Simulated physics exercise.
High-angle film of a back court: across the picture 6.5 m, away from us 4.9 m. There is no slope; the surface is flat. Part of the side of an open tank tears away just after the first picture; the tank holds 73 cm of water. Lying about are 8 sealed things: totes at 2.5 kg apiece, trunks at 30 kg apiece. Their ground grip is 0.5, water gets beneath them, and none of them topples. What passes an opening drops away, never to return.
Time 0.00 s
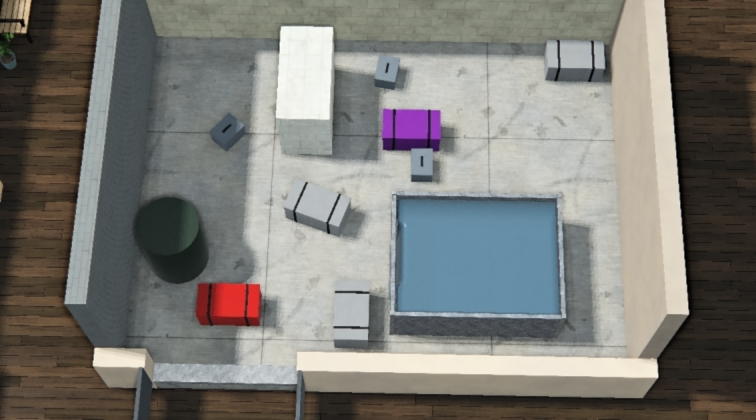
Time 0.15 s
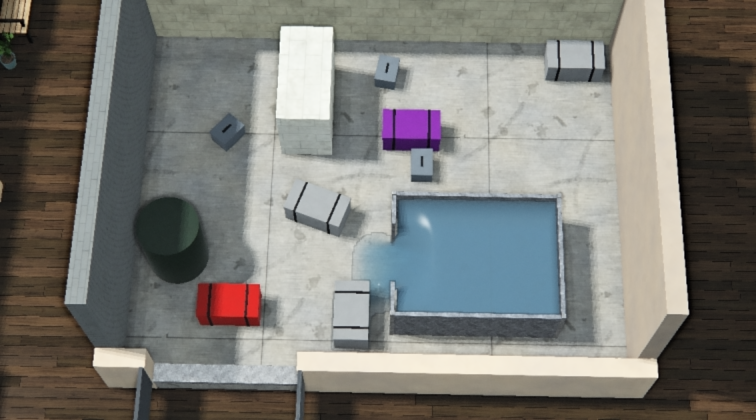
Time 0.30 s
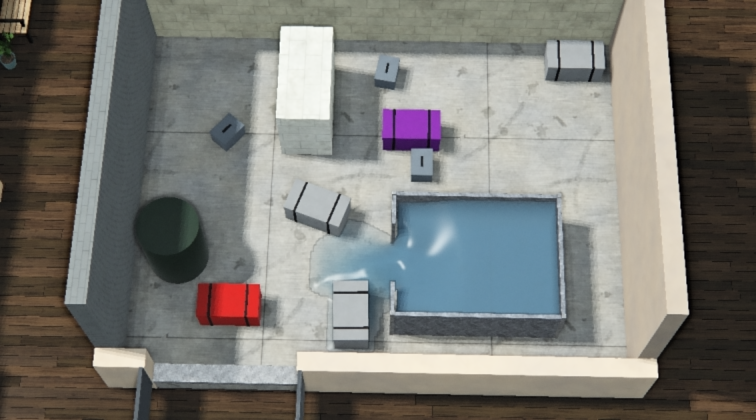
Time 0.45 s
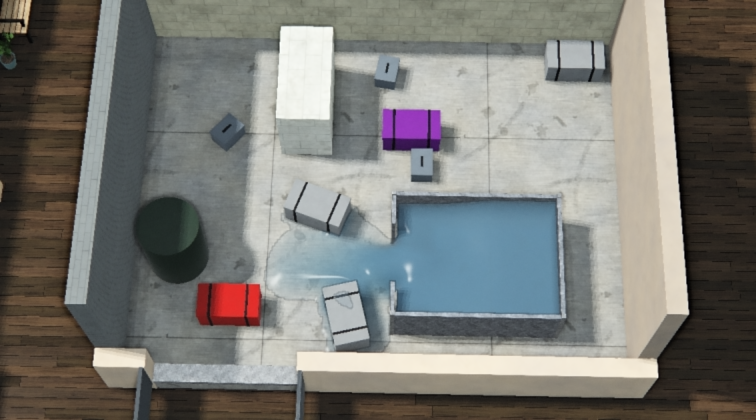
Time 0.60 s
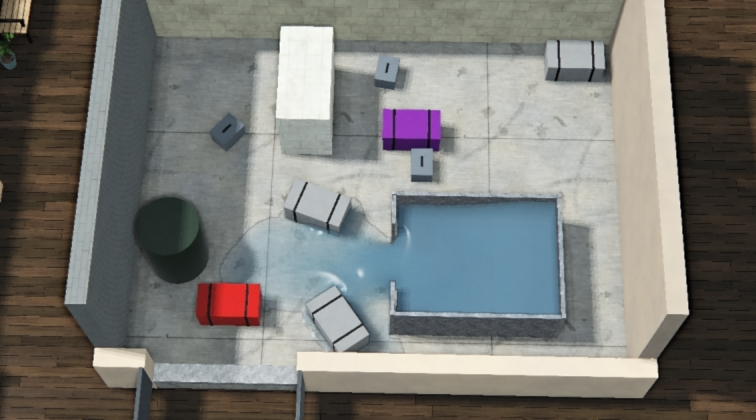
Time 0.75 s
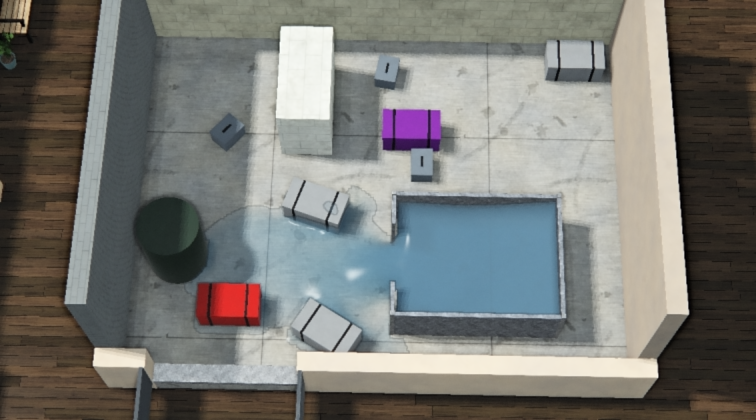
Water pours from the tank's left side across the floor and turns a gray trunk.
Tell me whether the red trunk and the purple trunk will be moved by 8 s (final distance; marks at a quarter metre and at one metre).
Red trunk: Long move; purple trunk: Almost still.
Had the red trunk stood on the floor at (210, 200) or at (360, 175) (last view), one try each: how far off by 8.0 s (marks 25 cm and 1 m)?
Well, the first time it covers a big distance, and the second time it keeps still.
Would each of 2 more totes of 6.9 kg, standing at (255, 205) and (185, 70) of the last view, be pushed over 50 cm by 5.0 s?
Order kept: Exceeds it, exceeds it.
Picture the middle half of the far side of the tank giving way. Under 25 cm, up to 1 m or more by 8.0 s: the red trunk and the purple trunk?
The red trunk would remain almost still and the purple trunk would be washed far off.
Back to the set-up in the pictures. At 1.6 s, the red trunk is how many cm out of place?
Displacement by then near 60 cm.
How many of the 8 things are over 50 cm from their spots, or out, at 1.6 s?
I count 3.
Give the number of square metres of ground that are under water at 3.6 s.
20 m2.
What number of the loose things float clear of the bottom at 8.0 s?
The count is 3.
After 1.6 s the red trunk is near (181, 308), 0.6 m from its start, aground; the purple trunk is near (412, 124), 0.0 m from its start, aground; 0 of 8 are out; 0 afloat.
After 3.6 s the red trunk is near (210, 371), 1.0 m from its start, aground; the purple trunk is near (412, 124), 0.0 m from its start, aground; 0 of 8 are out; 1 afloat.
After 5.6 s the red trunk has gone out; the purple trunk is near (412, 124), 0.0 m from its start, aground; 1 of 8 are out; 2 afloat.
After 8.0 s the red trunk has gone out; the purple trunk is near (412, 124), 0.0 m from its start, aground; 1 of 8 are out; 3 afloat.
